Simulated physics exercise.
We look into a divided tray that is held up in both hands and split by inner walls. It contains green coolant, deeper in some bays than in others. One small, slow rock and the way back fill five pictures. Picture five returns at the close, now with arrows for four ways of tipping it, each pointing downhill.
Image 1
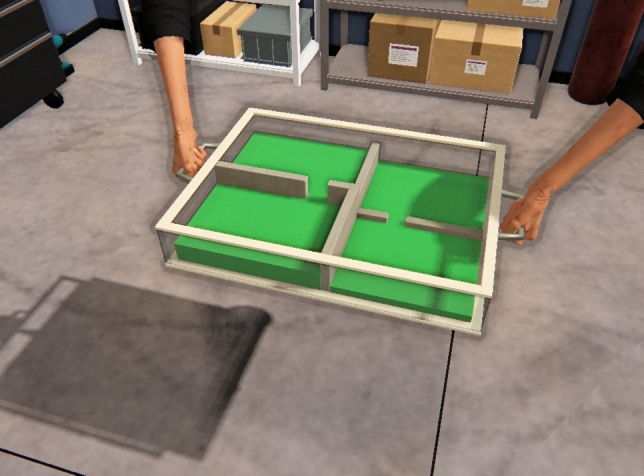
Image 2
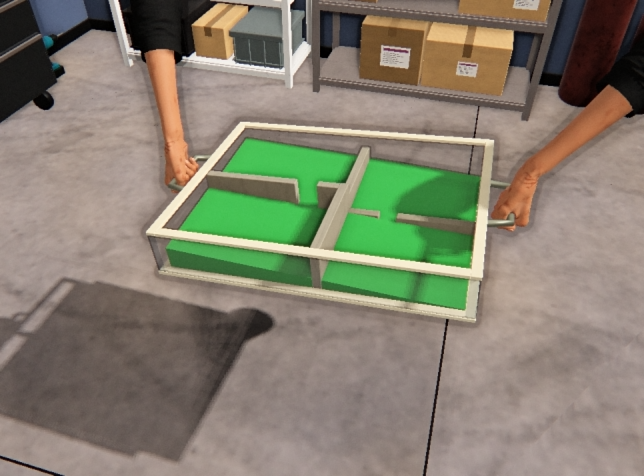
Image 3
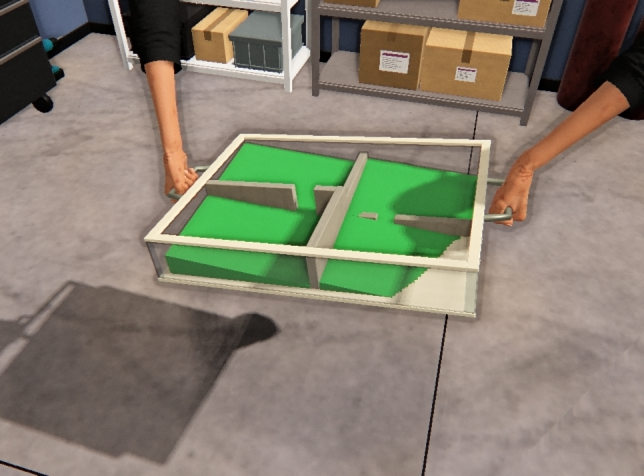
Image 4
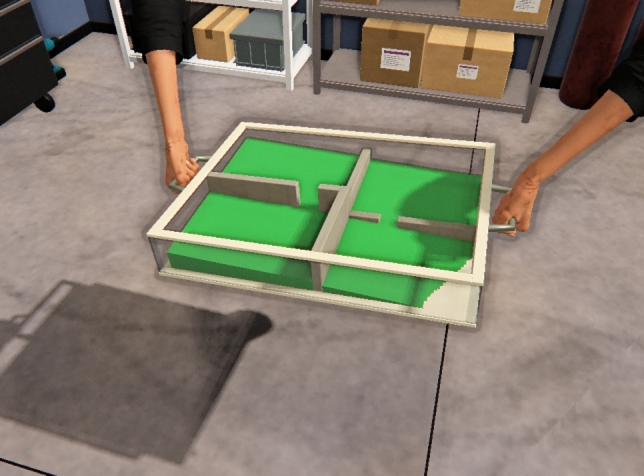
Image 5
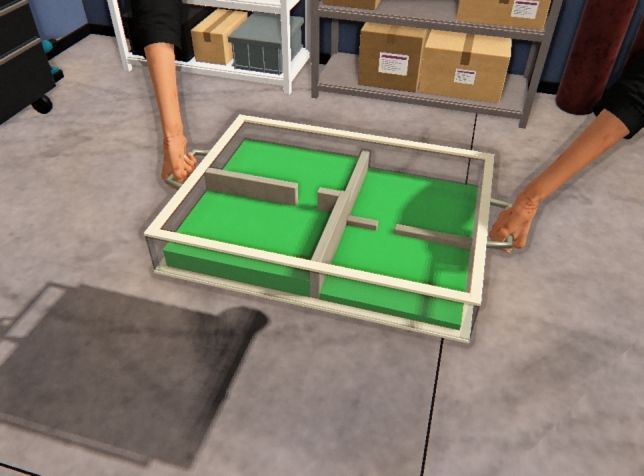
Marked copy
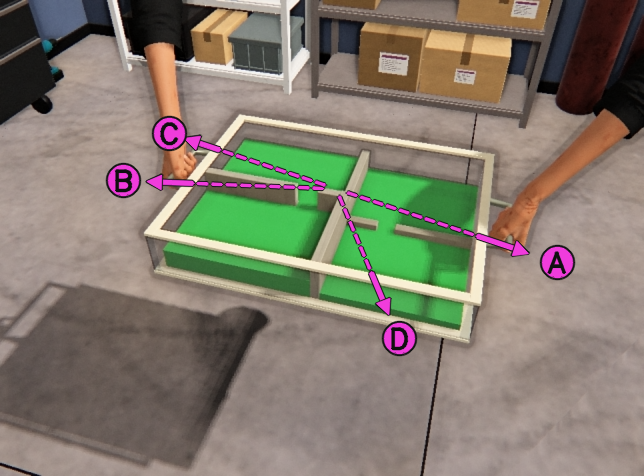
The clip opens on two hands holding a clear-sided, divided tray of green liquid level above a concrete floor. The hands tip it down toward the back left, and a pale patch of bare bottom appears at the front right. They then ease it back to level, and green covers the patch.
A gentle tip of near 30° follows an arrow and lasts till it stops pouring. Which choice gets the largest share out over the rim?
D works best here.
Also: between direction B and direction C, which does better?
That would be C.
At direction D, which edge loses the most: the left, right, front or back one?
Over the front one.
On the marked copy, A ends at (523, 251); B ends at (152, 181); C ends at (189, 139); D ends at (386, 309).
With A, about 54 % stays in the tray, the largest part in the front right bay.
With B, about 62 % stays in the tray, the largest part in the front left bay.
With C, about 49 % stays in the tray, the largest part in the back left bay.
With D, about 35 % stays in the tray, the largest part in the front right bay.
